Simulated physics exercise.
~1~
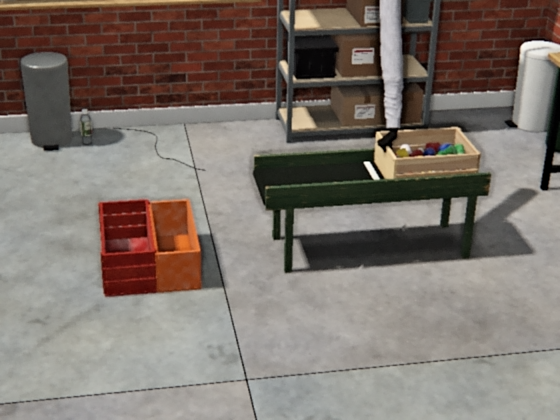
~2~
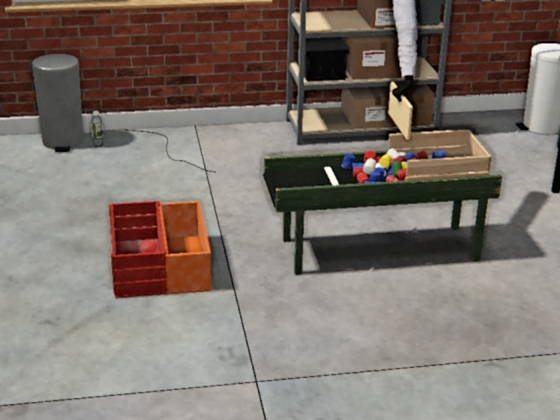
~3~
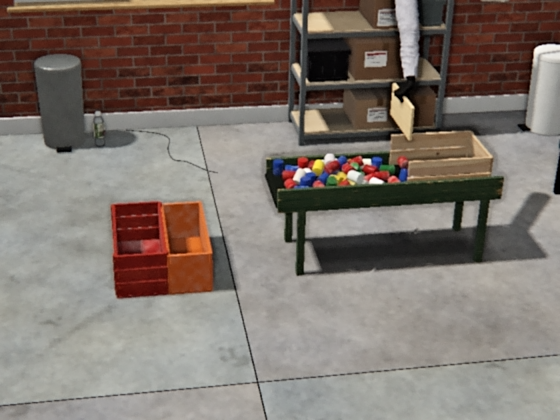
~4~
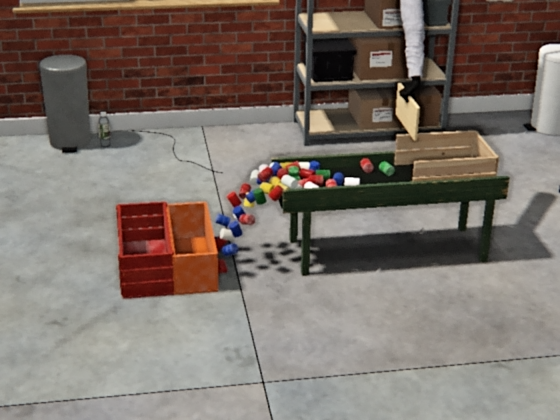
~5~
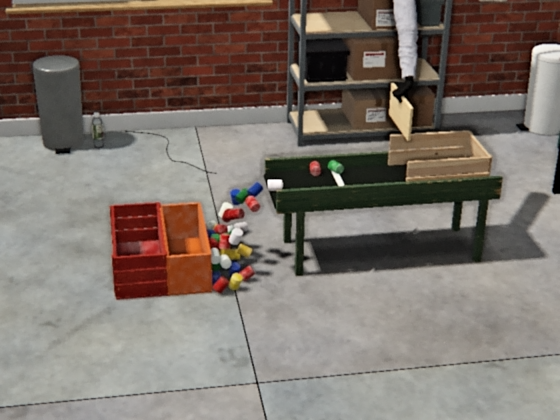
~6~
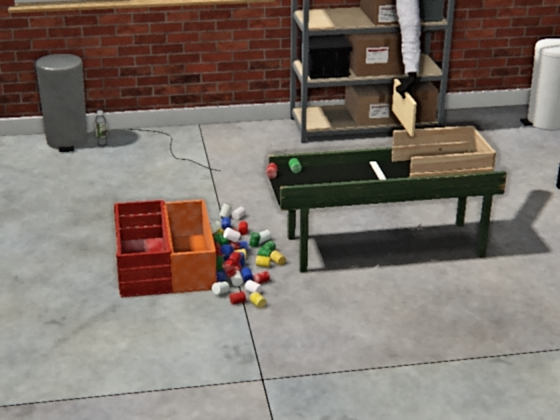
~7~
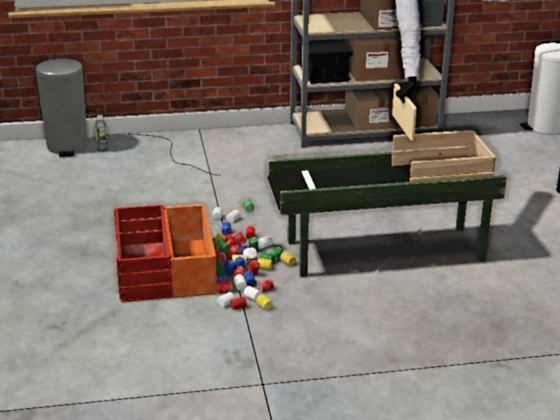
Colourful small jars spilling from a wooden pen, riding a green belt leftward and dropping onto the floor beside an orange box.
